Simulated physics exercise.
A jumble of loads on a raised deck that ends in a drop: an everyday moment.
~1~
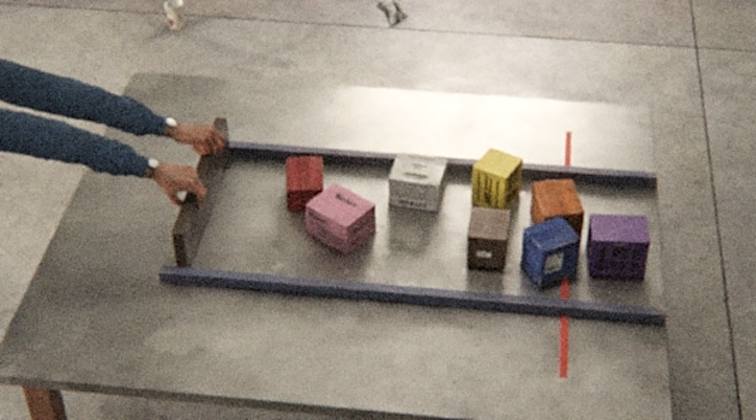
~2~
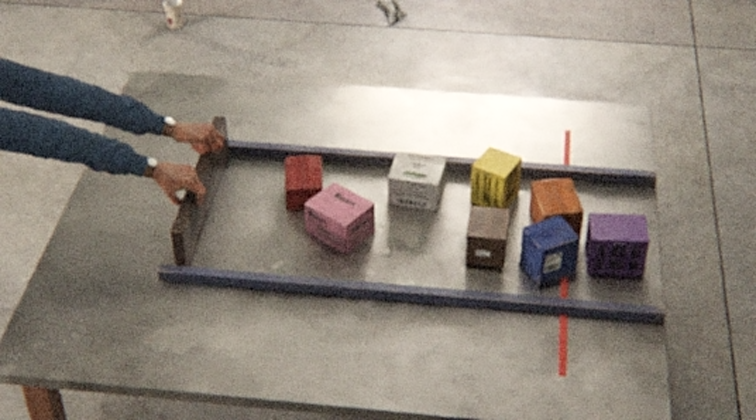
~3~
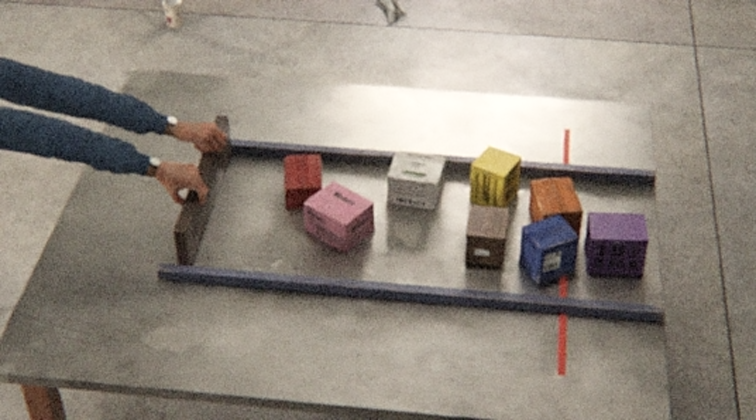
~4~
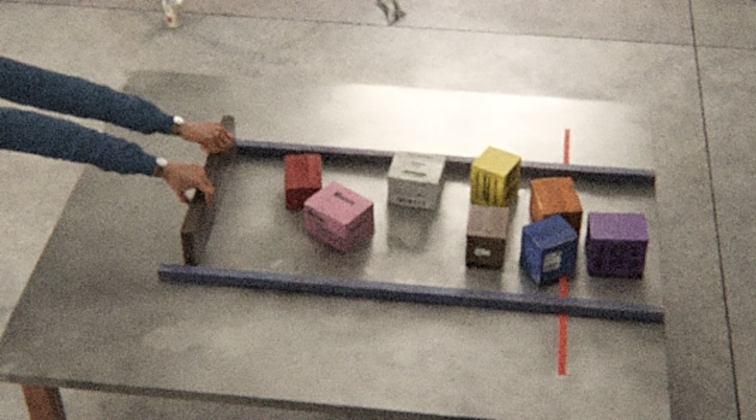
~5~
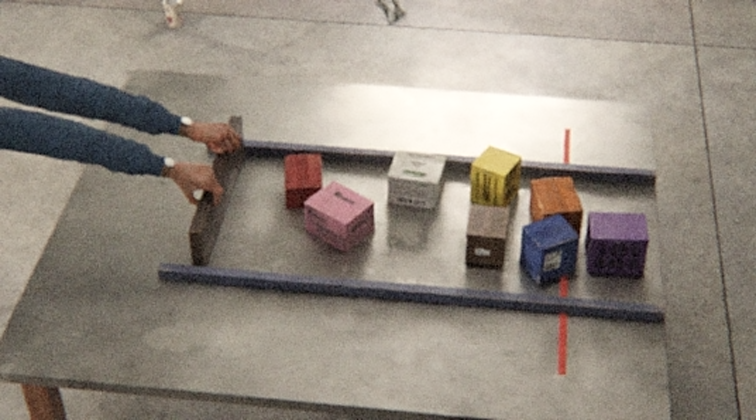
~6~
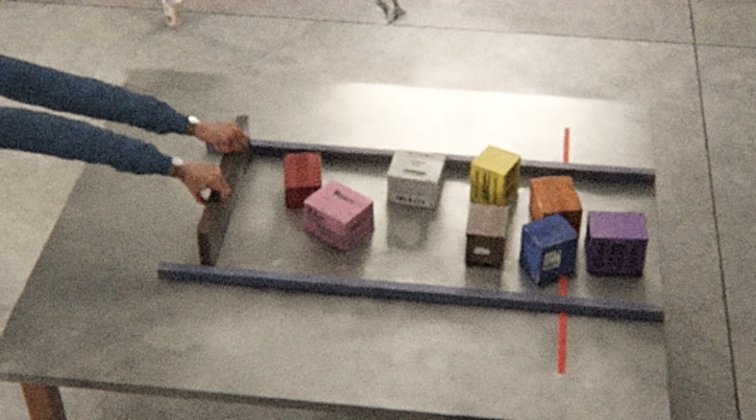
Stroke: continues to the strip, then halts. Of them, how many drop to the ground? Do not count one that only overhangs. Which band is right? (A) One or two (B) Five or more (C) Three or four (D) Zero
Three or four.
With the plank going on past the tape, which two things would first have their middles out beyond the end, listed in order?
The purple crate comes first and the yellow crate second.
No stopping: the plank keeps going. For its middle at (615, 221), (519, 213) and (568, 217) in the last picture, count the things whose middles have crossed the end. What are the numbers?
6, 1 and 4.
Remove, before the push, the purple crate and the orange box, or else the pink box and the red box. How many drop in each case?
The number fallen is 2, and in the other try 1.
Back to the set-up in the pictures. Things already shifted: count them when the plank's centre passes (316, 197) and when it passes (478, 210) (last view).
2 and 8.
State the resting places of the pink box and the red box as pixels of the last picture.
The pink box at (588, 248), the red box at (584, 203).
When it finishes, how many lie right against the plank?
Contact count: 2.
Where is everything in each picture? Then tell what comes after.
In the first picture, purple crate (617, 245); orange box (557, 212); blue box (550, 251); plank (203, 192); tape (566, 241).
In the second picture, orange box (556, 211); yellow crate (496, 180).
In the third picture, blue box (549, 250); pink box (340, 217).
In the fourth picture, purple crate (616, 243); plank (211, 190).
In the fifth picture, orange box (556, 209); red box (304, 181).
In the sixth picture, purple crate (615, 242); orange box (555, 208); blue box (548, 248); plank (226, 190); tape (565, 237).
A little later, none off yet; purple crate at rest near (615, 242); orange box at rest near (555, 208); blue box at rest near (548, 248).
Next, none off yet; purple crate at rest near (615, 242); orange box shifted a little near (565, 210); blue box at rest near (548, 248).
Later still, none off yet; purple crate shifted about its own width near (659, 249); orange box shifted about its own width near (605, 215); blue box shifted about its own width near (612, 258).
When it is over, the number that fall off is three or four; down, yellow crate, blue box, orange box and purple crate.
